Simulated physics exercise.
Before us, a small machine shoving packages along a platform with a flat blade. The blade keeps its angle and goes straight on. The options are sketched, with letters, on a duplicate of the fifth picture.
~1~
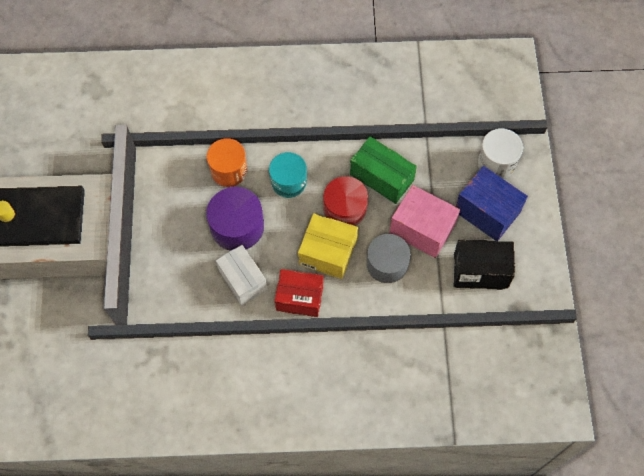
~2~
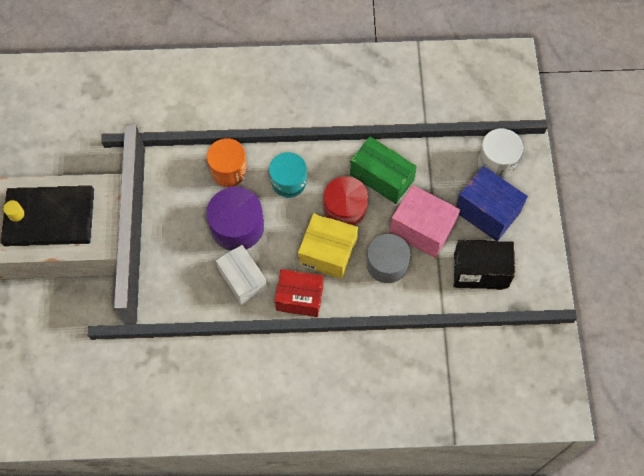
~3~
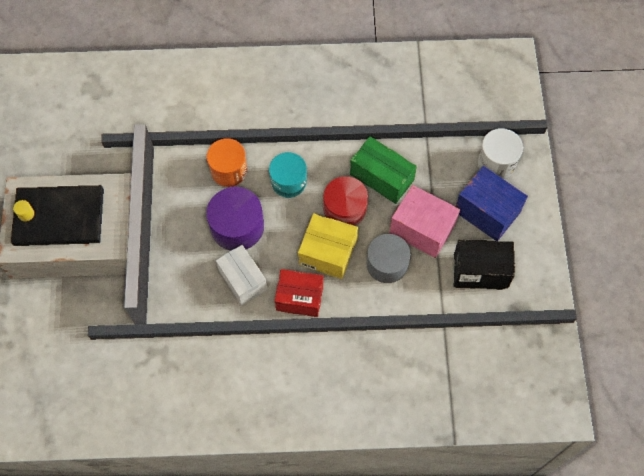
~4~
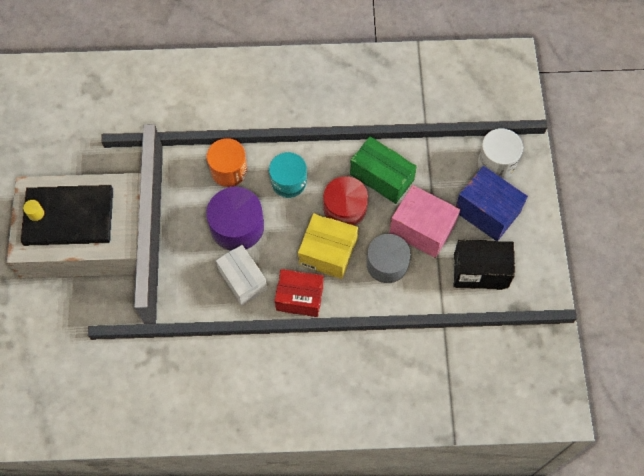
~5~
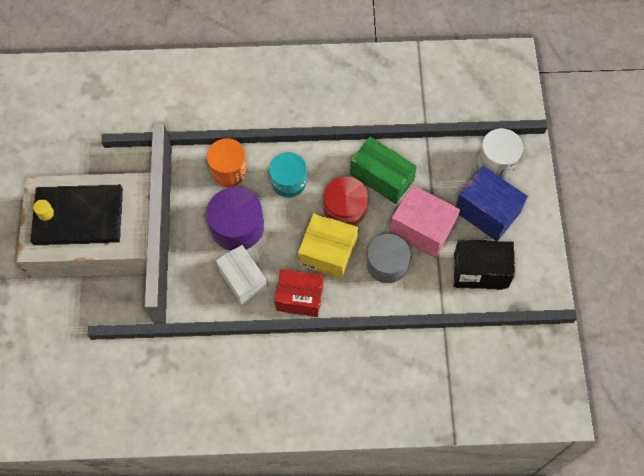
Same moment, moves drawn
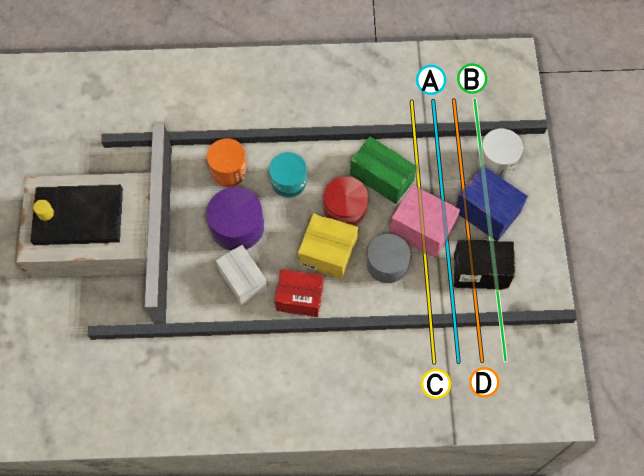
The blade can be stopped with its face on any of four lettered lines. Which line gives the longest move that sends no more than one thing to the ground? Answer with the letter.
C.
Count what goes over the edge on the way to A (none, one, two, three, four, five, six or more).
By then, three.
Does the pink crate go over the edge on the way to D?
Yes.
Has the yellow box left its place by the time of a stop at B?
Yes.
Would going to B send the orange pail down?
No.
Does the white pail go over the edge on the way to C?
By then, no.
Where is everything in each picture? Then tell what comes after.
In the first picture, robot (45, 215); white box (242, 275); yellow box (328, 246).
In the second picture, robot (55, 215); black parcel (484, 265).
In the third picture, robot (64, 214); green box (383, 170).
In the fourth picture, robot (74, 214); blue crate (490, 204).
In the fifth picture, robot (84, 214); orange pail (228, 163); turquoise pail (288, 175); grey canister (388, 259).
On the marked copy, A at (445, 223); B at (489, 222); C at (422, 224); D at (467, 223).
Following C. Soon after the start, robot (181, 210); red parcel (314, 291); orange pail (279, 159).
Later, robot (278, 207); black parcel (504, 268); blue crate (496, 201).
In the end, robot (351, 205); black parcel (573, 258); blue crate (548, 188); none fallen.
As for the rest, A drops three; B drops five; D drops five.
